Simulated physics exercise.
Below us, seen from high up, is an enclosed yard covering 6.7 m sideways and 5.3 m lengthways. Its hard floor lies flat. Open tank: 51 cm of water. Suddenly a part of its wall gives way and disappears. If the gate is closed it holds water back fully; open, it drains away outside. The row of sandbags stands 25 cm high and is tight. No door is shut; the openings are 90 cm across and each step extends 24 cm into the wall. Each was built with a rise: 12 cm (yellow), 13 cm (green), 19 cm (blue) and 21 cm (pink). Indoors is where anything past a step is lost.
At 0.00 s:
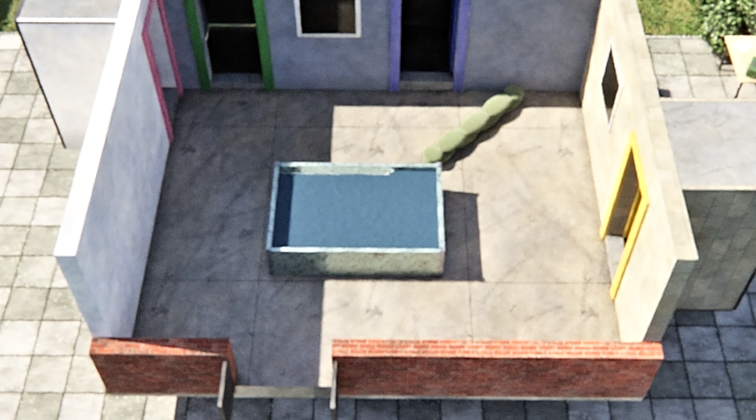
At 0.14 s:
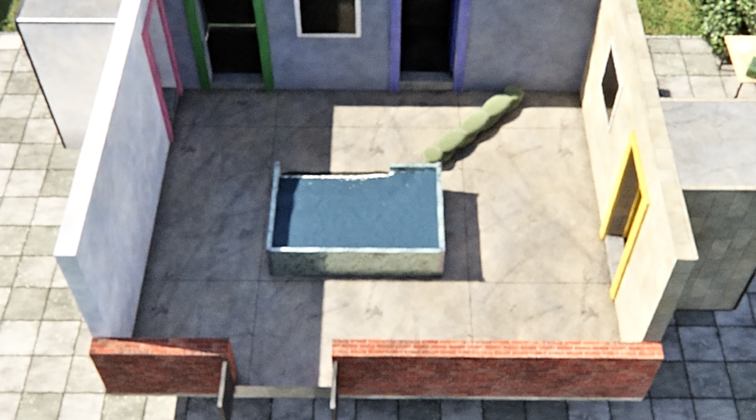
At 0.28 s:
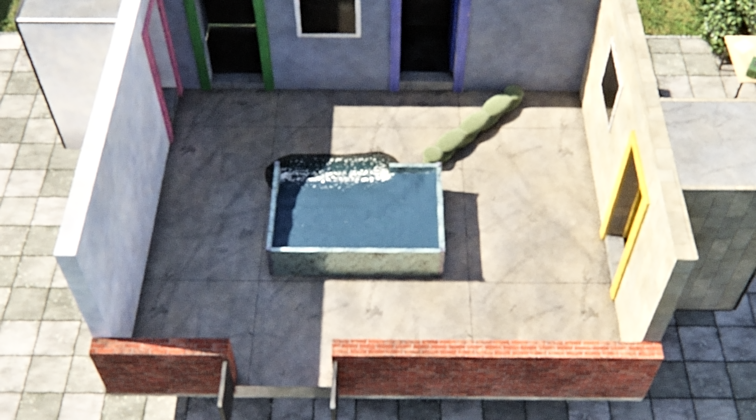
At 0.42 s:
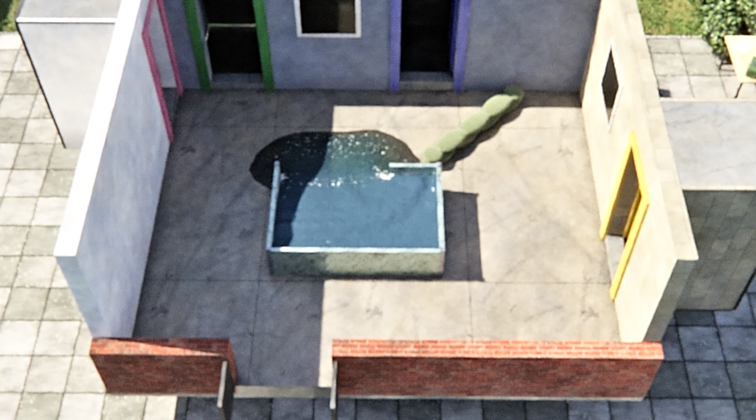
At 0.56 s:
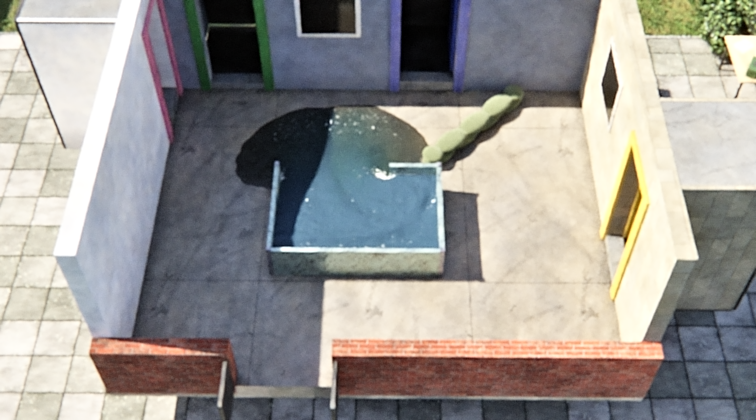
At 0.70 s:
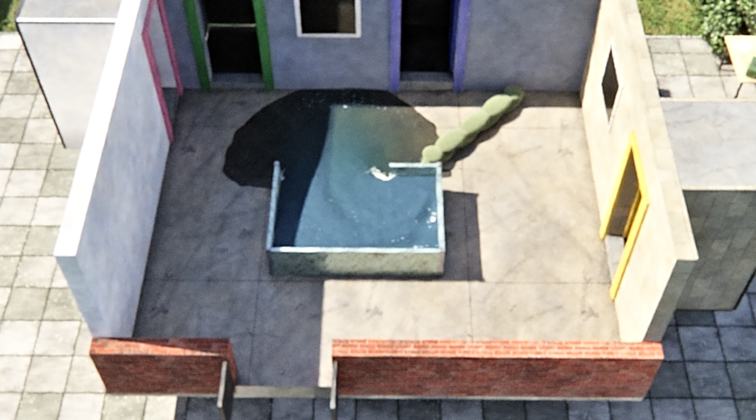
In a walled yard, an open tank's far side vanishes and water spreads across the floor.
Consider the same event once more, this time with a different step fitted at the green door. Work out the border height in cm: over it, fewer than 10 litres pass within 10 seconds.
Border at about 17 cm.
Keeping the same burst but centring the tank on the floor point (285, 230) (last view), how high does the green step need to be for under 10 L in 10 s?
A height near 28 cm.
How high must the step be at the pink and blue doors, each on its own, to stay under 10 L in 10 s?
You'd want about 28 centimetres at pink and about 17 centimetres at blue.
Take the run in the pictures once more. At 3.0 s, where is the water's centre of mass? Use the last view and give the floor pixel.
About (331, 154).
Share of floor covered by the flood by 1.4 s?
Near 20 per cent of the open floor.
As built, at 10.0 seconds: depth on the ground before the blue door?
It works out to about 5.0 centimetres deep.
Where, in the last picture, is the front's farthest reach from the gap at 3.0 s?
Look about (579, 94) in the last picture.
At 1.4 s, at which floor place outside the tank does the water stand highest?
Around (320, 92).
After 1.4 s water covers 20 % of the floor, deepest (34 cm) near (320, 92); 12 cm at the green door, 0 litres in over its 13 cm step.
After 3.0 s water covers 30 % of the floor, deepest (30 cm) near (179, 99); 17 cm at the green door, 17 litres in over its 13 cm step.
After 10.0 s water covers 80 % of the floor, deepest (9 cm) near (232, 279); 8 cm at the green door, 37 litres in over its 13 cm step.
At the green door as built, the water arrived by 1.2 s and peaked near 19 cm at 2.0 s.
With a step of 14 cm, 29 litres would have come in within the 10 s; with 19 cm, 5 litres. So under 10 litres takes about 17 cm.
